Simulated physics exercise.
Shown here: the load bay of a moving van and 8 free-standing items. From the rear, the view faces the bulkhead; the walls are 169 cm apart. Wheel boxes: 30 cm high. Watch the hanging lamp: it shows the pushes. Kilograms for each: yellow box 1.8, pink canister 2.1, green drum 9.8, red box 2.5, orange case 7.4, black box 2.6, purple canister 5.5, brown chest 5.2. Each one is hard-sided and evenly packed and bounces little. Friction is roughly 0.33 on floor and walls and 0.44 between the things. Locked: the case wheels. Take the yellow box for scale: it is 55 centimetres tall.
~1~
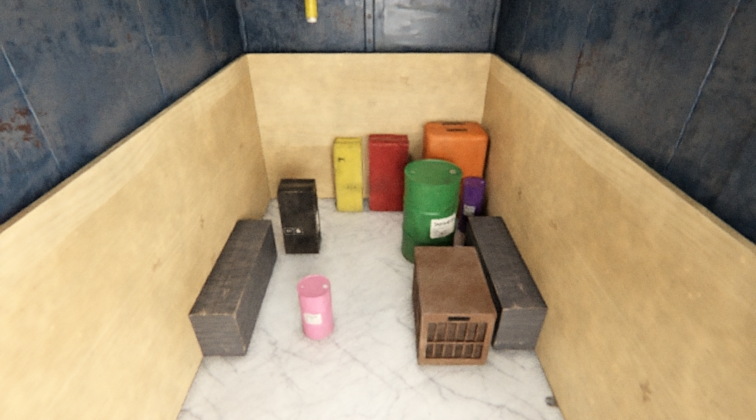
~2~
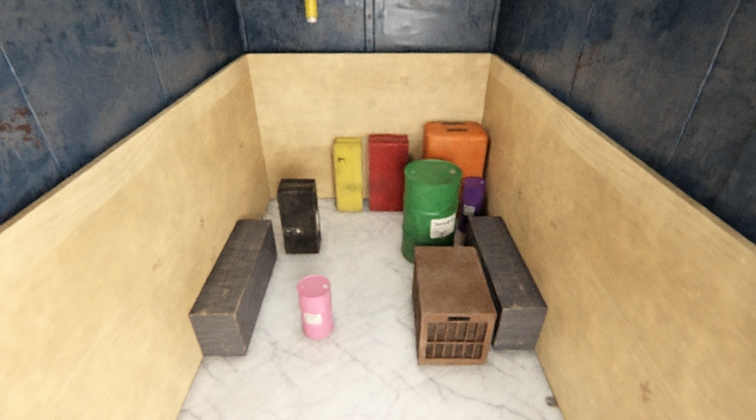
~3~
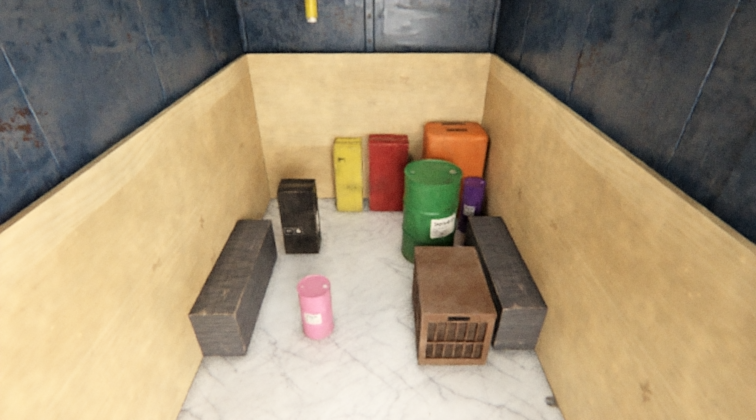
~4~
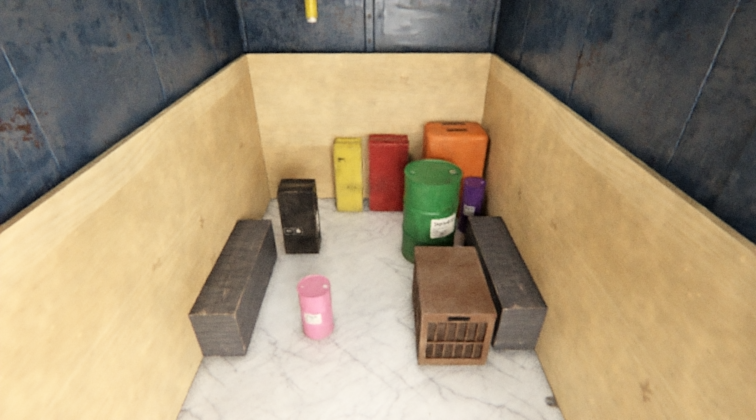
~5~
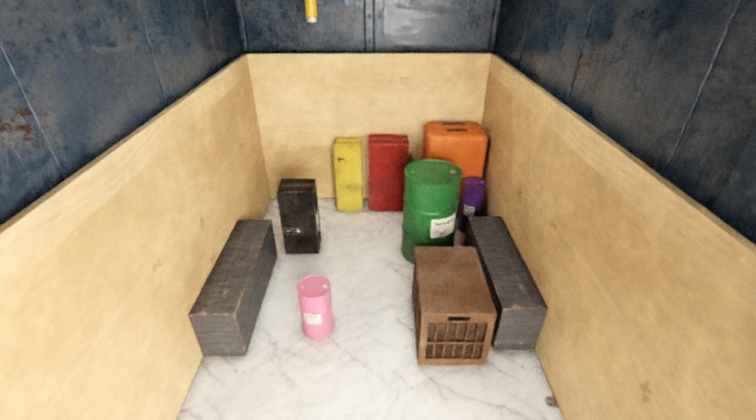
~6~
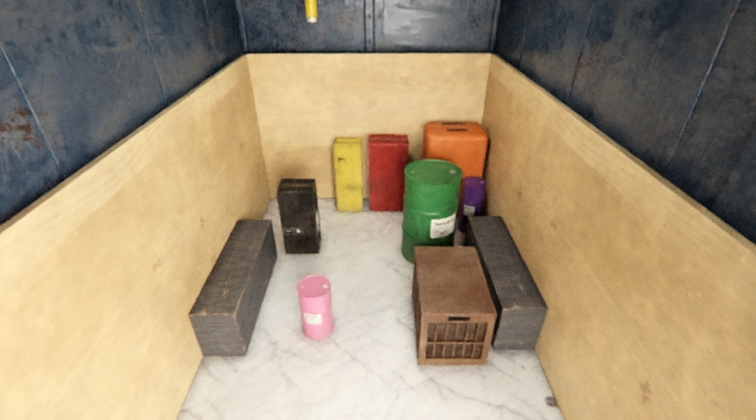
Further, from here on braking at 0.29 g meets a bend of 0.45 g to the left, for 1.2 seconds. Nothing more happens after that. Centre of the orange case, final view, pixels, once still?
Roughly (399, 168).
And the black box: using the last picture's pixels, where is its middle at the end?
Roughly pixel (268, 202).
Then, 0.70 s on from there, load feels 0.29 g forwards, 0.45 g left; orange case moved 19 cm near (427, 168); black box moved 26 cm; pink canister moved 25 cm.
Then, 1.00 s on from there, load feels 0.23 g forwards, 0.36 g left; orange case moved 32 cm near (409, 168); purple canister 4° off upright; brown chest moved 66 cm.
In the end, toppled in the load bay, purple canister; not toppled but over 15 cm from the start, yellow box, pink canister, green drum, red box, orange case, black box and brown chest. In the last view, orange case near (399, 168).
